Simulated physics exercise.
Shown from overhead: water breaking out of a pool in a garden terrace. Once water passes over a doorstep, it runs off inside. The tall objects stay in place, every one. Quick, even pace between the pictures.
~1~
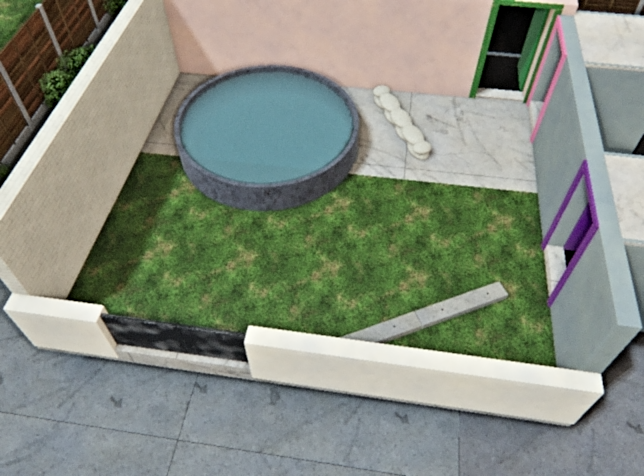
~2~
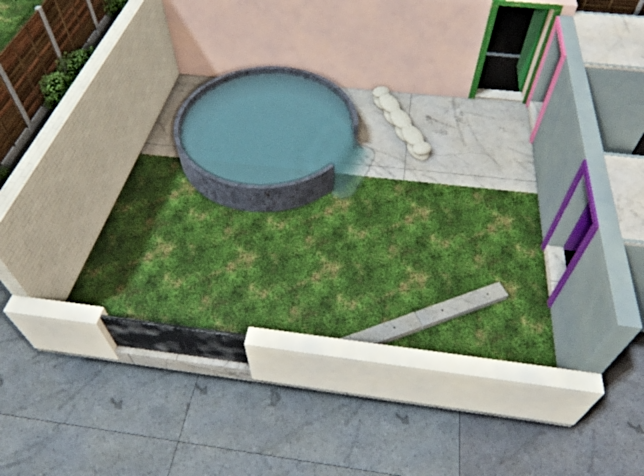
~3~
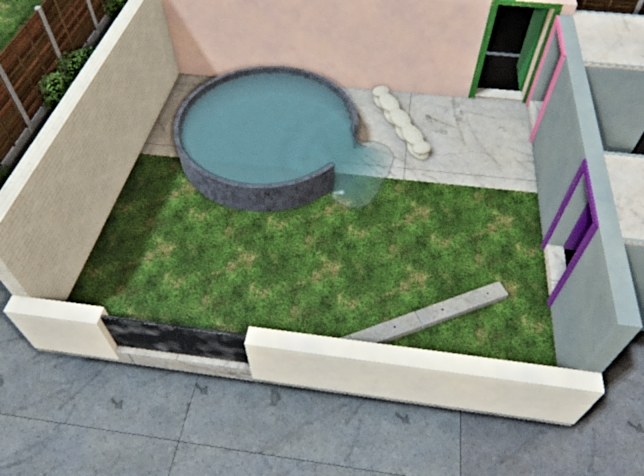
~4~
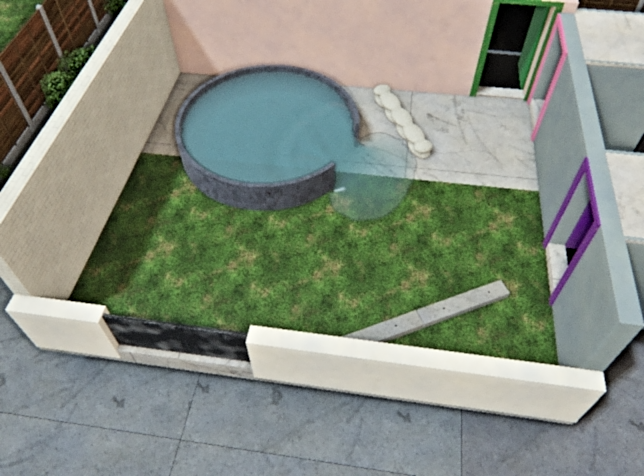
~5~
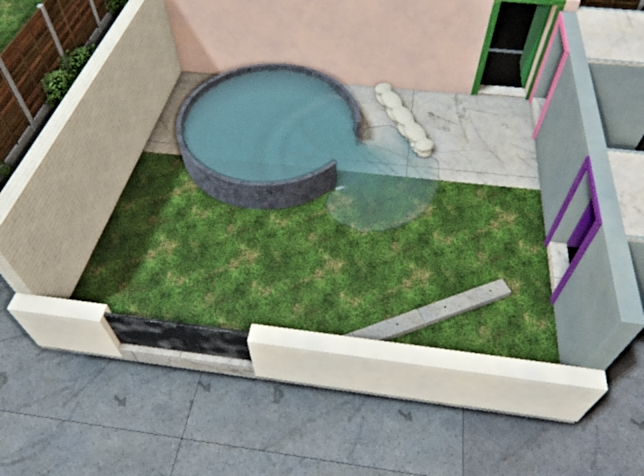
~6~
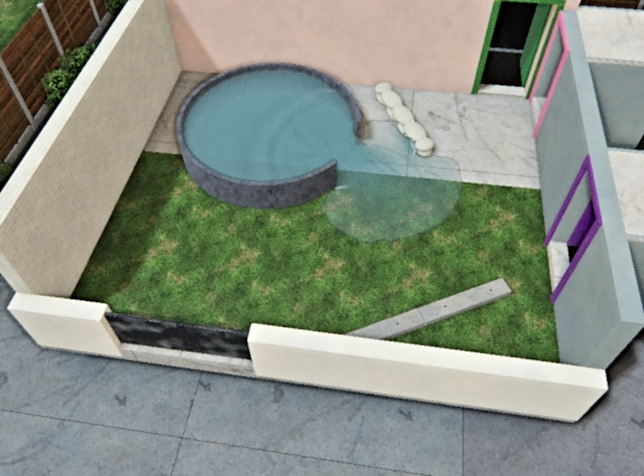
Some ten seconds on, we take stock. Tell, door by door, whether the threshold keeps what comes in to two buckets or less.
Green door: More than two buckets. Purple door: Two buckets or less. Pink door: Two buckets or less.
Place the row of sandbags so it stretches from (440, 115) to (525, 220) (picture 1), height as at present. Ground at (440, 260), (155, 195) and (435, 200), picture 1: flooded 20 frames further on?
The first point is swamped, the second still bare and the third swamped.
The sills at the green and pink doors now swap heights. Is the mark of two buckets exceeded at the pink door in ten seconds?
Note - pink door: Inundated.
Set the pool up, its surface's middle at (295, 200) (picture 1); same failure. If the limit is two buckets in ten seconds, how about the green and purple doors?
Per door - green: Overshoots; purple: Overshoots.
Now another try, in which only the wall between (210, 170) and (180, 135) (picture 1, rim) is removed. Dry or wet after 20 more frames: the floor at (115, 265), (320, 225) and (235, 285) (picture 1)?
In the order given: Swamped, untouched and swamped.
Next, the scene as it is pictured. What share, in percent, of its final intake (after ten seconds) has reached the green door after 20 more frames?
That share would be near 0 %.
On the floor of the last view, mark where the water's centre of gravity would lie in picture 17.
That comes out near (312, 155).
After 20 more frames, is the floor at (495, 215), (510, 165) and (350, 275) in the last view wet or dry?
First spot submerged, second spot submerged, third spot submerged.
A moment on, water covers 20 % of the floor; the green door not reached, the purple door not reached, the pink door not reached.
Next, water covers 30 % of the floor; the green door not reached, the purple door not reached, the pink door not reached.
Then, water covers 45 % of the floor; the green door under two buckets in, the purple door wet at the sill, nothing in, the pink door wet at the sill, nothing in.
Later, water covers 70 % of the floor; the green door over two buckets in, the purple door under two buckets in, the pink door wet at the sill, nothing in.
In the end, water covers 95 % of the floor; the green door far over two buckets in, the purple door under two buckets in, the pink door wet at the sill, nothing in.
